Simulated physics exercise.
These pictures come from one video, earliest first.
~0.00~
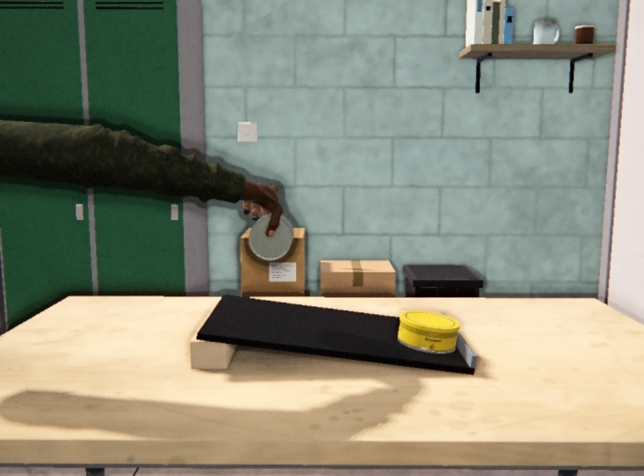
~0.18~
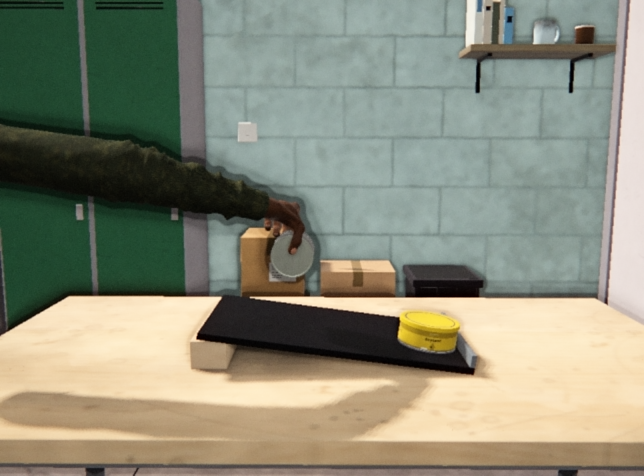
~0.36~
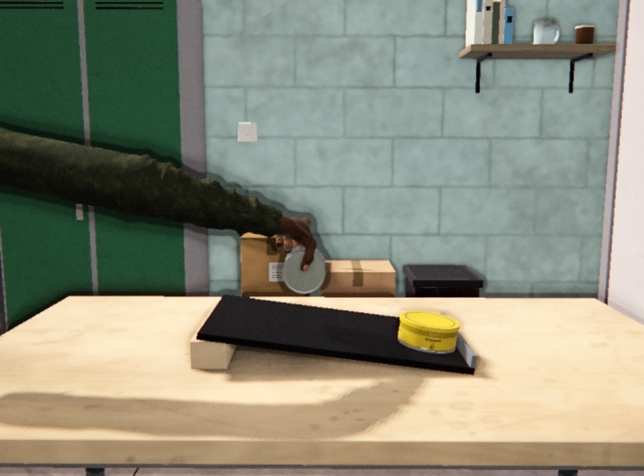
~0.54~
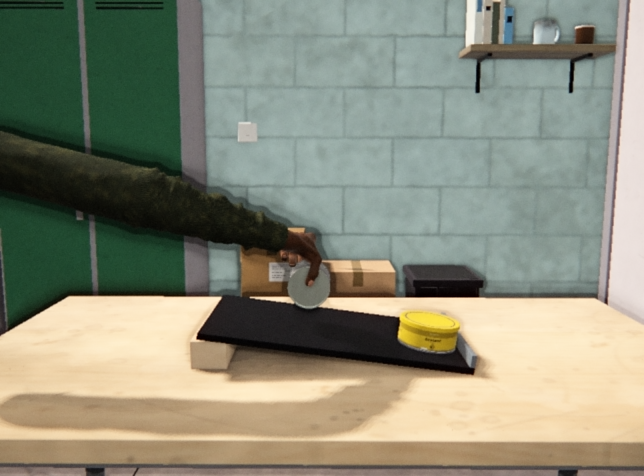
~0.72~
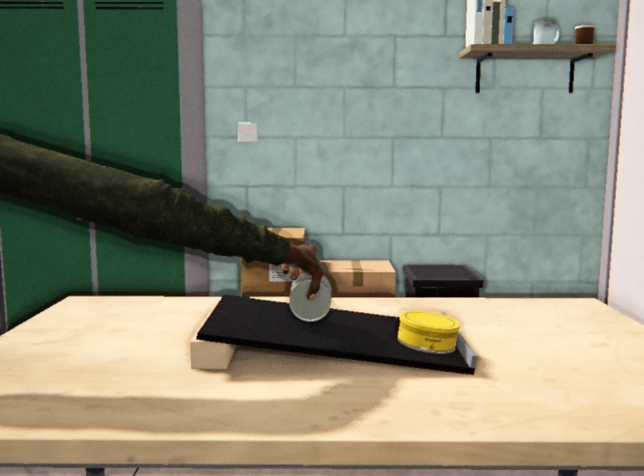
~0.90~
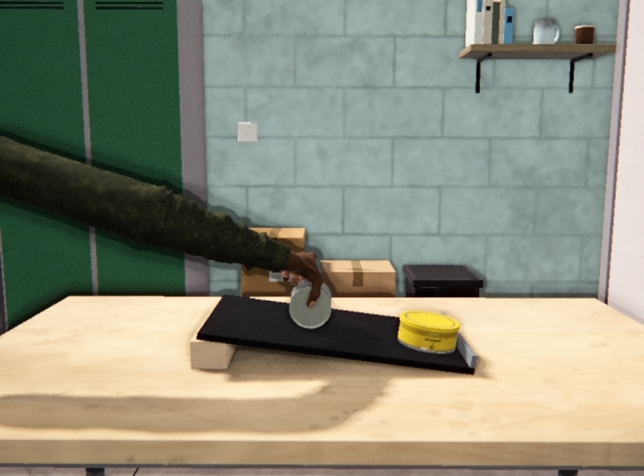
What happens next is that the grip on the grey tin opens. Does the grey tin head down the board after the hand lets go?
Mind you, it moves lower.
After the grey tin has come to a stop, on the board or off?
Still on top.
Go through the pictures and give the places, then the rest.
In the first frame, coming down; grey tin (272, 237); yellow tub (428, 332).
In the second frame, coming down; grey tin (293, 253); yellow tub (428, 332).
In the third frame, coming down; grey tin (304, 269); yellow tub (428, 332).
In the fourth frame, coming down; grey tin (309, 283); yellow tub (428, 332).
In the fifth frame, coming down; grey tin (311, 296); yellow tub (428, 332).
In the sixth frame, in place under the hand; grey tin (311, 303); yellow tub (428, 332).
Around 1.40 s, grey tin displaced about its own width near (338, 307).
Around 1.60 s, grey tin displaced about its own width near (372, 311).
Finally (2.1 s), moved from the start, grey tin; yellow tub still in place. Final places as the last picture's camera would see them, grey tin near (382, 312). The grey tin runs down the board.
